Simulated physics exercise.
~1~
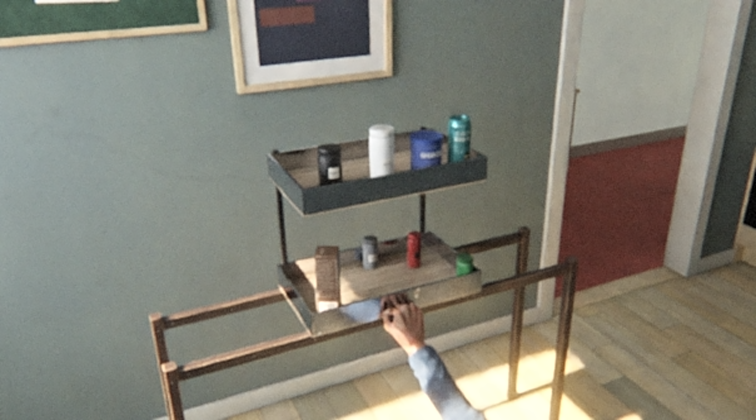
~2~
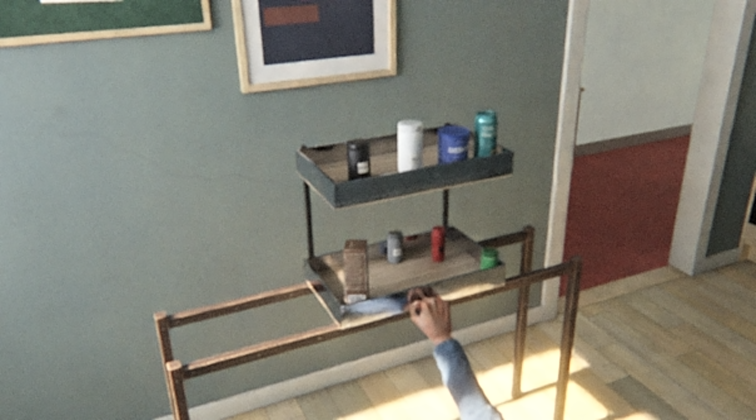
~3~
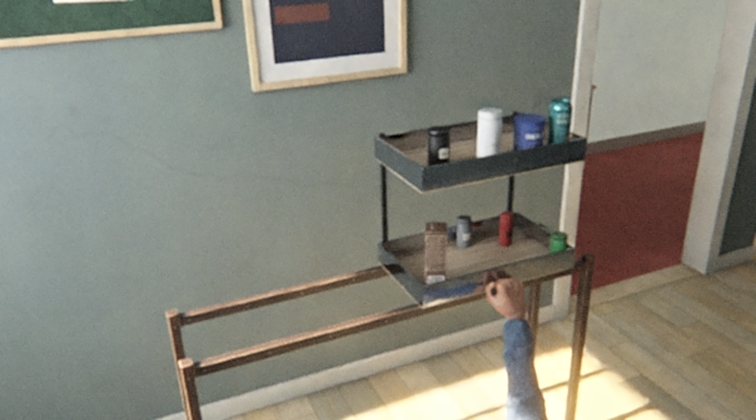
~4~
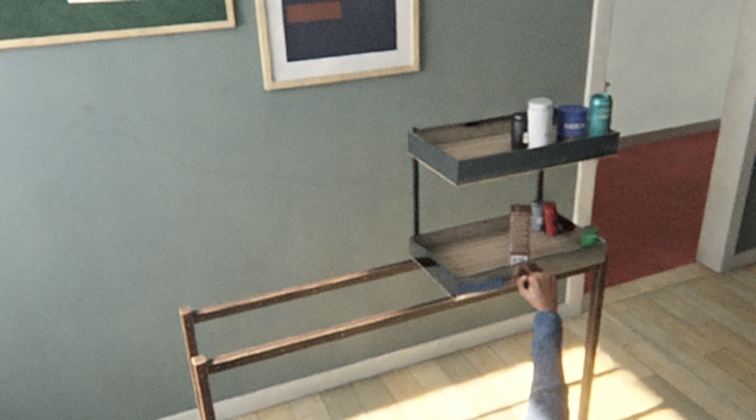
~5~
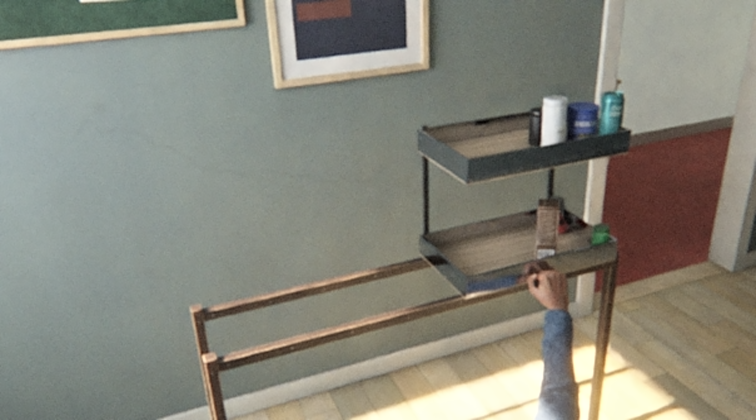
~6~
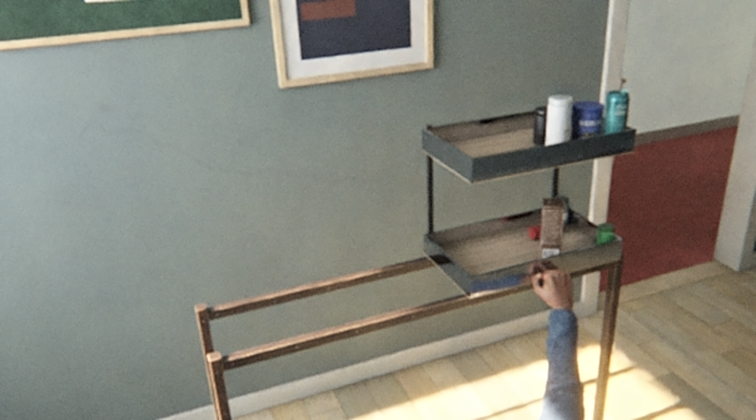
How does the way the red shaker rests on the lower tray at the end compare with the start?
At the start the red shaker was standing upright on the lower tray, but by the end it was lying on its side.
